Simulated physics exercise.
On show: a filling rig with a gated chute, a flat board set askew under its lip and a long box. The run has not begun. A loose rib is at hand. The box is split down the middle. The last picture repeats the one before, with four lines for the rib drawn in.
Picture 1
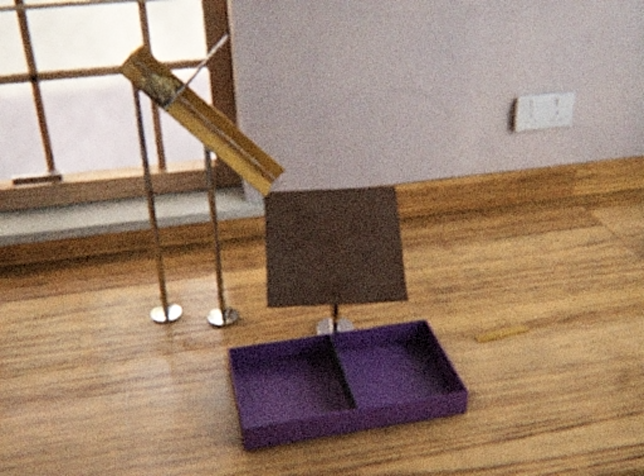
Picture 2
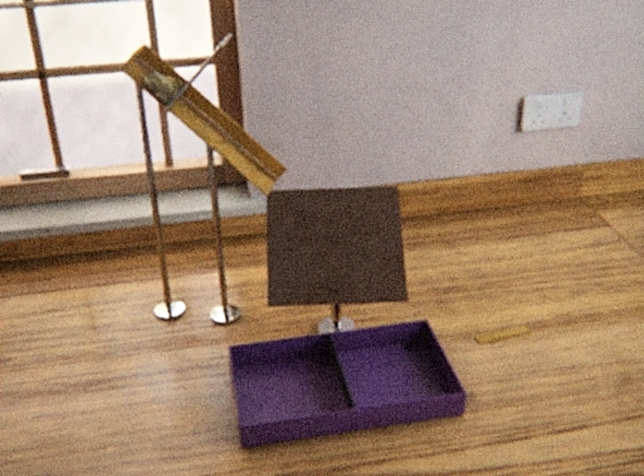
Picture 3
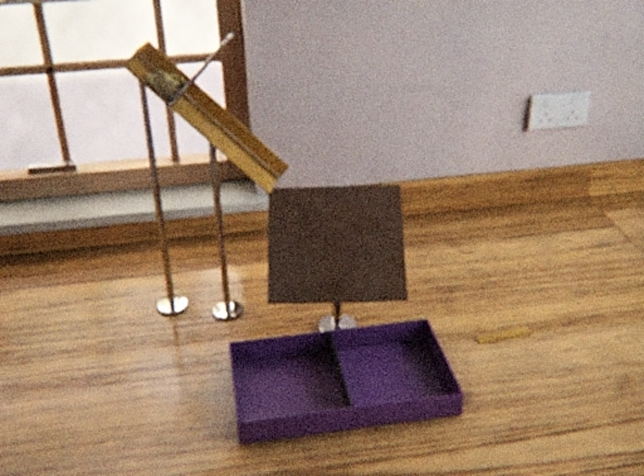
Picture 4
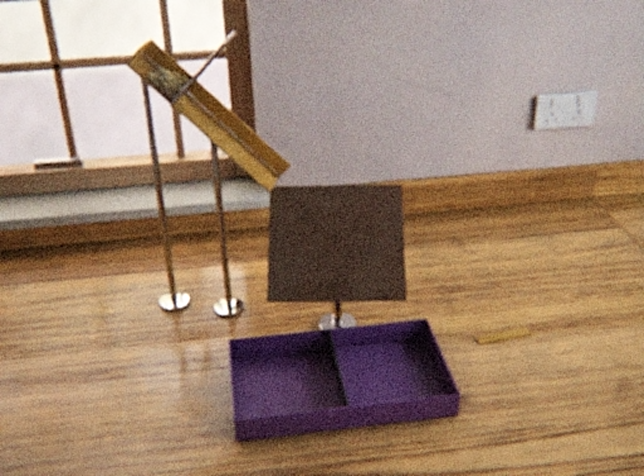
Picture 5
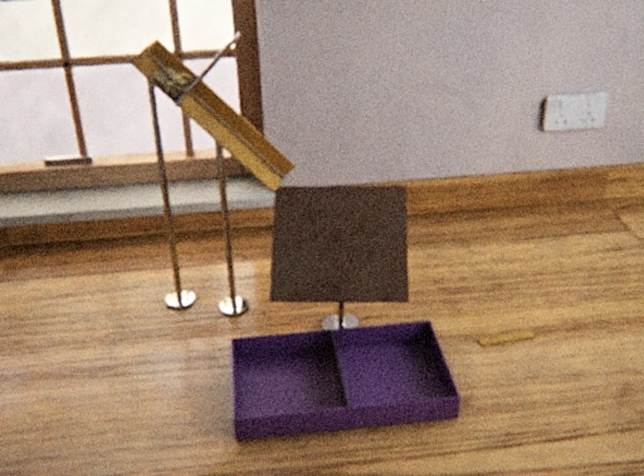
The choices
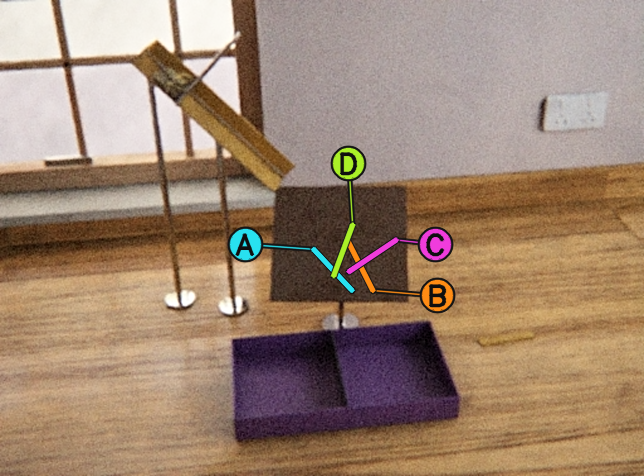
On a wooden floor beside a pale wall with a window at left and a white socket at right, seen from slightly above, nobody is in view. A sloping golden chute on thin legs stands at left, a tilted dark brown board by its lower end, and a two-part purple box in front. The objects stay still while the camera drifts slightly, shifting the background rightward.
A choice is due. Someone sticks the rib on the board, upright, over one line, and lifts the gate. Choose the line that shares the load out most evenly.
Use line C.
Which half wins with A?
More lands on the right.
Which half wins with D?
More lands on the left.
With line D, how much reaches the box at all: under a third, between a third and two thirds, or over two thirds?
Line D gives over two thirds.
On the marked copy, line A from (313, 249) to (352, 290); line B from (347, 241) to (372, 290); line C from (396, 240) to (348, 271); line D from (352, 224) to (333, 275).
With A, of what is caught, about a tenth in the left half, the larger part in the right.
With B, of what is caught, roughly a quarter in the left half, the larger part in the right.
With C, of what is caught, roughly half in the left half, roughly half in the right.
With D, of what is caught, almost all in the left half, about a tenth in the right.
